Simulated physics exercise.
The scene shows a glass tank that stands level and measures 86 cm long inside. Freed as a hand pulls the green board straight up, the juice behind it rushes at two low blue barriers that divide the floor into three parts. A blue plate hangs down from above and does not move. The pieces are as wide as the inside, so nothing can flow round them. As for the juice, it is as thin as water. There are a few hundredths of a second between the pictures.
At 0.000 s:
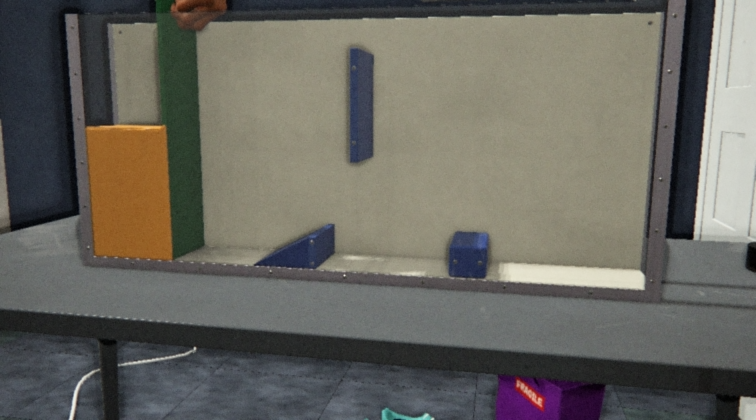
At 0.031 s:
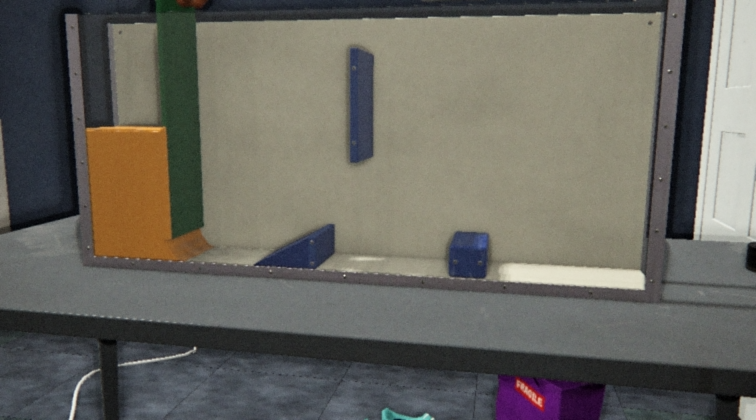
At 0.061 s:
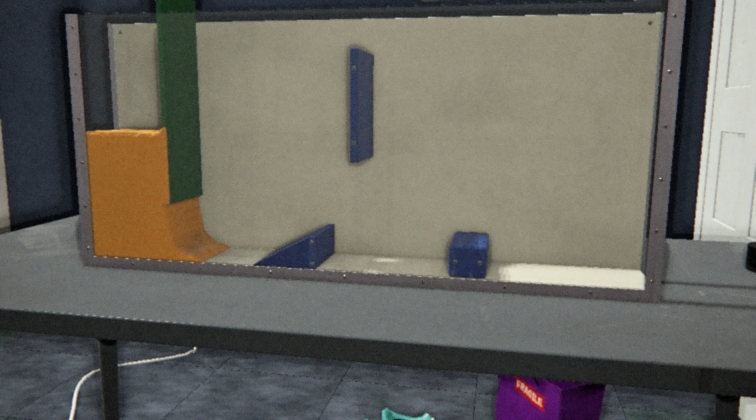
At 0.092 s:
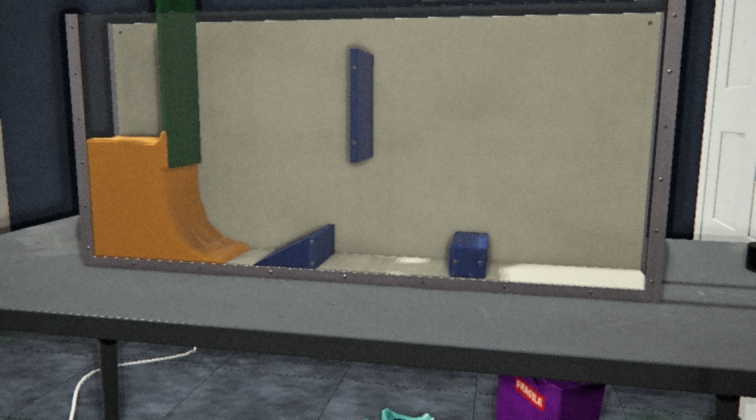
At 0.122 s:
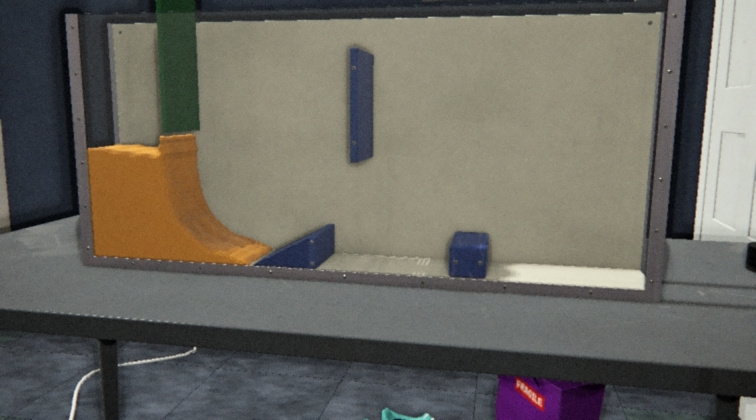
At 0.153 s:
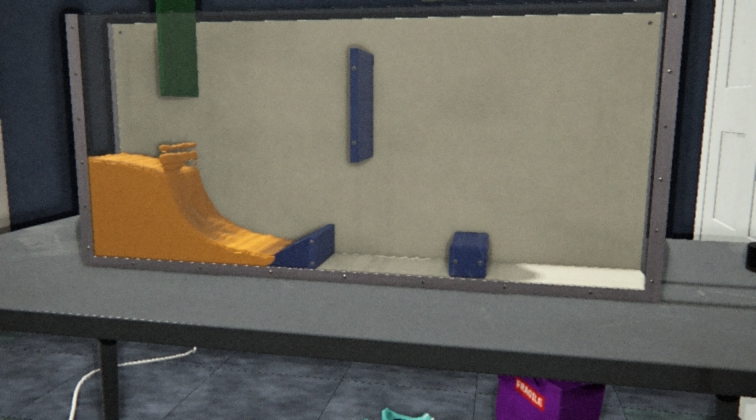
The clip opens with orange juice standing behind a green board at the left of a glass tank, a hand at the board's top. The board rises straight up, and juice slips out beneath it, spreading rightward along the floor. The juice's surface slopes down as its front reaches the first low blue barrier.
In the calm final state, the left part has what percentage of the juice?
Roughly 44 per cent of the juice.
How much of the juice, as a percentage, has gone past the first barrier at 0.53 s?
Near 44 in a hundred at that instant.
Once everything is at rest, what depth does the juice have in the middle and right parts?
Roughly 4.0 cm and 3.5 cm.
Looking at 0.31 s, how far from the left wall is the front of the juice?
Roughly 52 cm out.
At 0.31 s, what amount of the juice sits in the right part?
Roughly 0 in a hundred.
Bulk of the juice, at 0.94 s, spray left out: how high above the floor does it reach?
Peak height: Approx. 10.5 cm.
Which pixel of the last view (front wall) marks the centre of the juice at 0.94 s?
Centre of mass, front wall: Approx. (351, 253).
Then, 0.31 s in, the shares are 82, 18 and 0 per cent from left to right.
Then, 0.53 s in, the shares are 55, 26 and 19 per cent from left to right.
Then, 0.94 s in, the shares are 45, 27 and 28 per cent from left to right.
Finally, the split from left to right is 44, 29 and 27 per cent.
